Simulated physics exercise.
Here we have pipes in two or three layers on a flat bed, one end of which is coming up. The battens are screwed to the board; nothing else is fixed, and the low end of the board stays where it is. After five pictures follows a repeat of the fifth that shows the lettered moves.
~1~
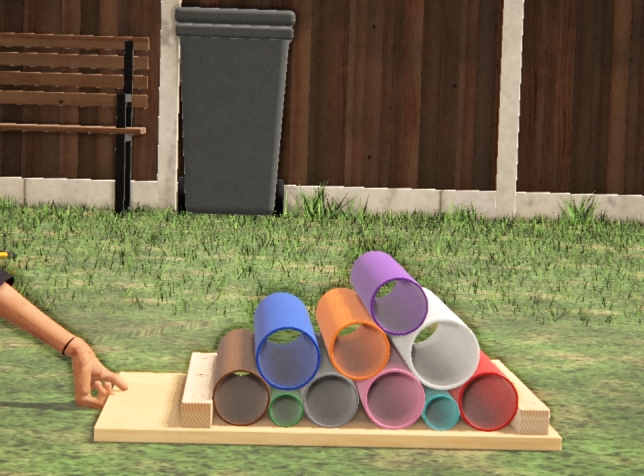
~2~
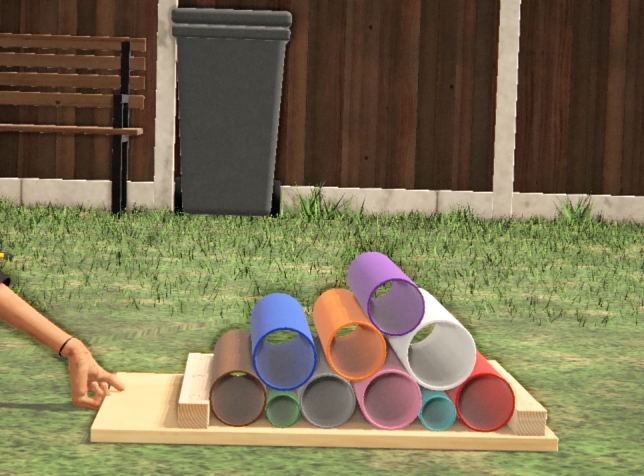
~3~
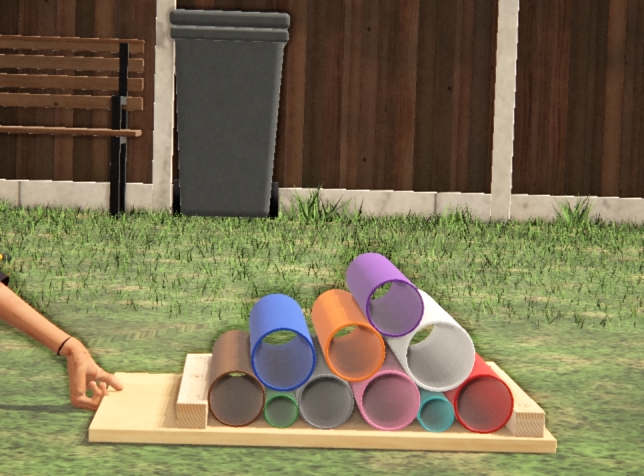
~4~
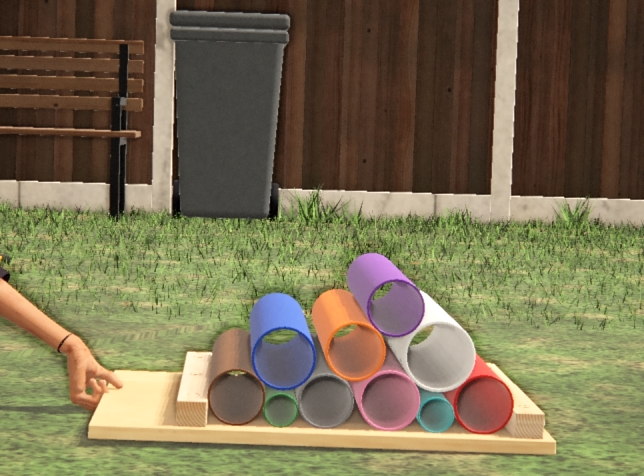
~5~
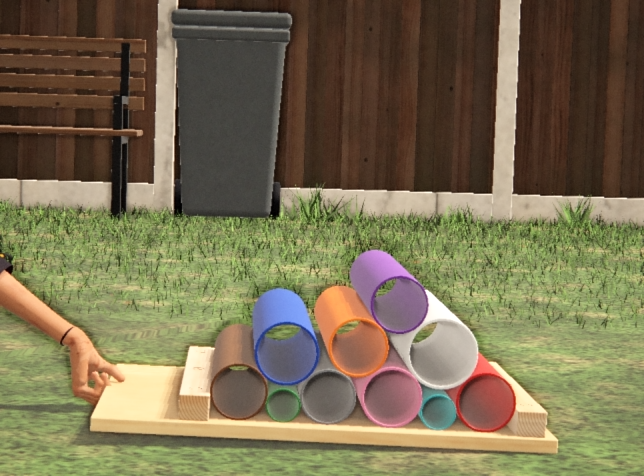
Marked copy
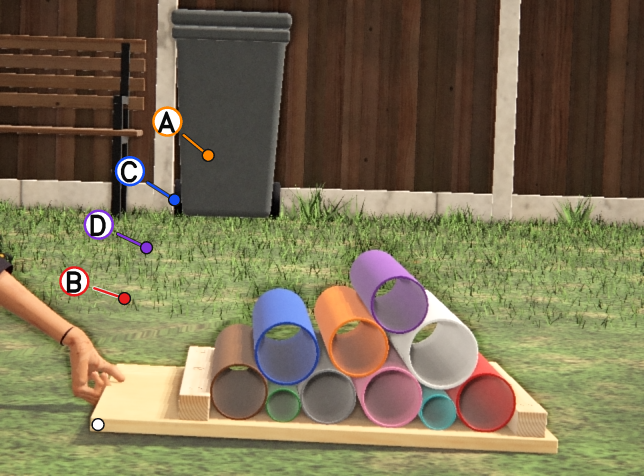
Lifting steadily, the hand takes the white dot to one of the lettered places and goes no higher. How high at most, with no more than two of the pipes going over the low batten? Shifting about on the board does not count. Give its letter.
It can be raised to A.
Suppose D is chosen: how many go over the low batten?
It comes to none.
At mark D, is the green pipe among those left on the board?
Yes, with D.
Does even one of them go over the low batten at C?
No.
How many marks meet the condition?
The number is four.
On the marked copy, A at (208, 156); B at (125, 299); C at (174, 200); D at (147, 248); the white dot at (98, 425).
Following A. Soon after the start, board at 20°.
Later, board at 38°.
In the end, board at 38°, none over the low batten.
As for the rest, B none over the low batten; C none over the low batten; D none over the low batten.
